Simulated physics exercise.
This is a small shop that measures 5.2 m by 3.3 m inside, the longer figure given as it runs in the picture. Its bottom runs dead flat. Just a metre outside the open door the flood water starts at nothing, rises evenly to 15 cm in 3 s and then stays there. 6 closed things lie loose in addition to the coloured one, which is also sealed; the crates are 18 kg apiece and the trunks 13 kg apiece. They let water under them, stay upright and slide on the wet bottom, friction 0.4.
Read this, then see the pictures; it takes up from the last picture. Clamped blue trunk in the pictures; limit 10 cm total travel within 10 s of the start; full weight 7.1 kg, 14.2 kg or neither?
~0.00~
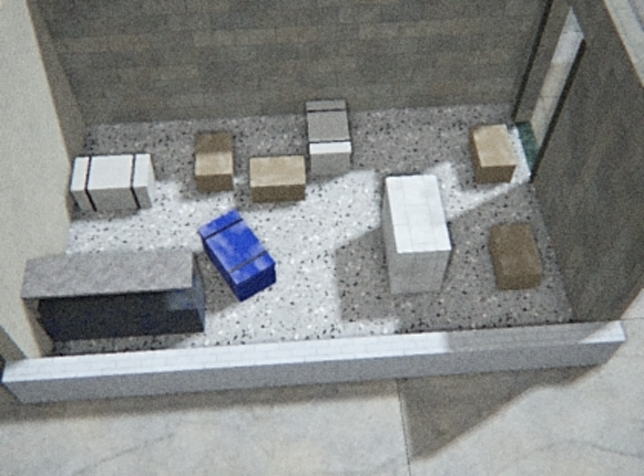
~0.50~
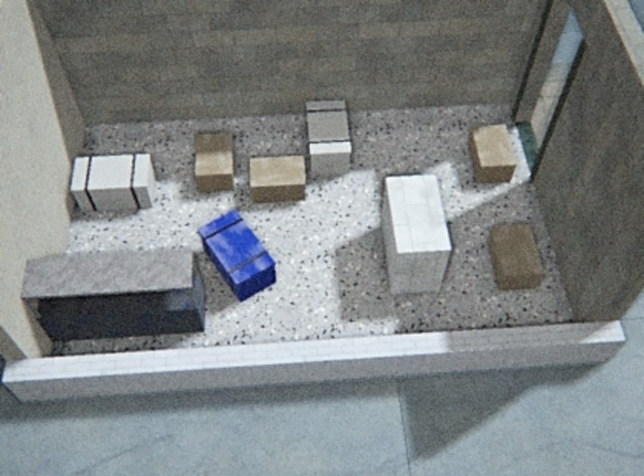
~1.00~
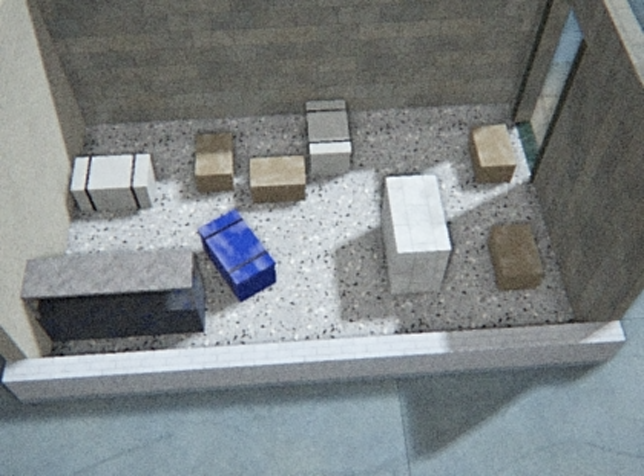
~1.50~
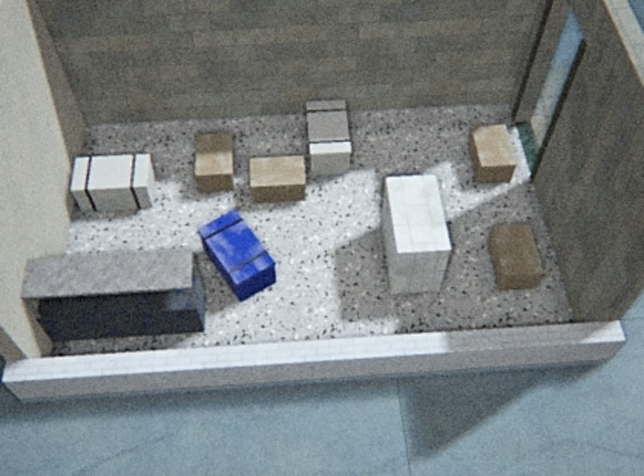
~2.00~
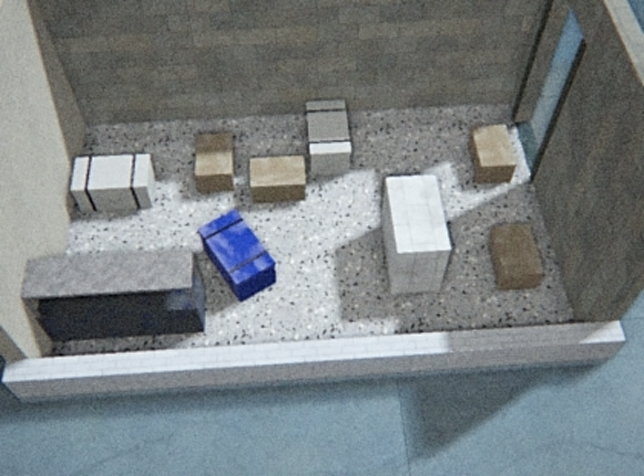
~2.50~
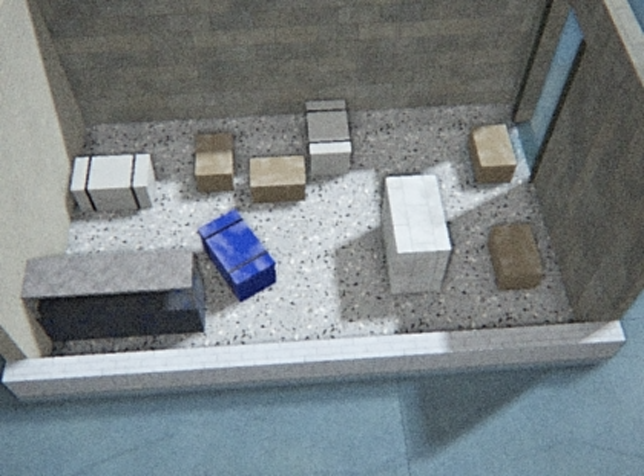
Final guess: It can do with the lighter ballast.
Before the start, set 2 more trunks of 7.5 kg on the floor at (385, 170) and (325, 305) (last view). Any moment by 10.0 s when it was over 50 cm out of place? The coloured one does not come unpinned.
First one: Beyond the limit; second one: Inside the limit.
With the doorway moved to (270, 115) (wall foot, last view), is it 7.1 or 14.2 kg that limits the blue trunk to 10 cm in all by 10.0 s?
In that setup neither mass works.
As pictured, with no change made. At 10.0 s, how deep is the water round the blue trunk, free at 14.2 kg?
1 cm, roughly.
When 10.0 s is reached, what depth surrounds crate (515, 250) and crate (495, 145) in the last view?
Depth approx. 4 cm / 5 cm.
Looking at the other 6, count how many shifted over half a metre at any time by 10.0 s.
I make it 2.
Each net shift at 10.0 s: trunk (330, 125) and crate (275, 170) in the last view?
Respectively 60 and 0 cm.
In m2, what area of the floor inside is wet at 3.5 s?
Somewhere around 1.5 m2, roughly.
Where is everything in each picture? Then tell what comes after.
The first frame shows the blue trunk at (236, 245) rests on the ground; 0.0 m2 under water; 0 of 7 have shifted.
The second frame shows the blue trunk at (236, 245), on the bottom; 0.0 m2 under water; 0 of 7 have shifted.
The third frame shows the blue trunk at (236, 245) rests on the ground; water covers 0.0 m2; 0 of 7 have shifted.
The fourth frame shows the blue trunk at (236, 245), on the bottom; water covers 0.0 m2; 0 of 7 have shifted.
The fifth frame shows the blue trunk at (236, 245), on the bottom; 0.0 m2 under water; 0 of 7 have shifted.
The sixth frame shows the blue trunk at (236, 245) rests on the ground; 0.3 m2 under water; 0 of 7 have shifted.
After 3.5 s the blue trunk would be 0 cm from its start with 7.1 kg and 0 cm from its start with 14.2 kg; 0 cm of water round it then.
After 4.5 s the blue trunk would be 0 cm from its start with 7.1 kg and 0 cm from its start with 14.2 kg; 0 cm of water round it then.
After 7.0 s the blue trunk would be 0 cm from its start with 7.1 kg and 0 cm from its start with 14.2 kg; 0 cm of water round it then.
After 10.0 s the blue trunk would be 0 cm from its start with 7.1 kg and 0 cm from its start with 14.2 kg; 1 cm of water round it then.
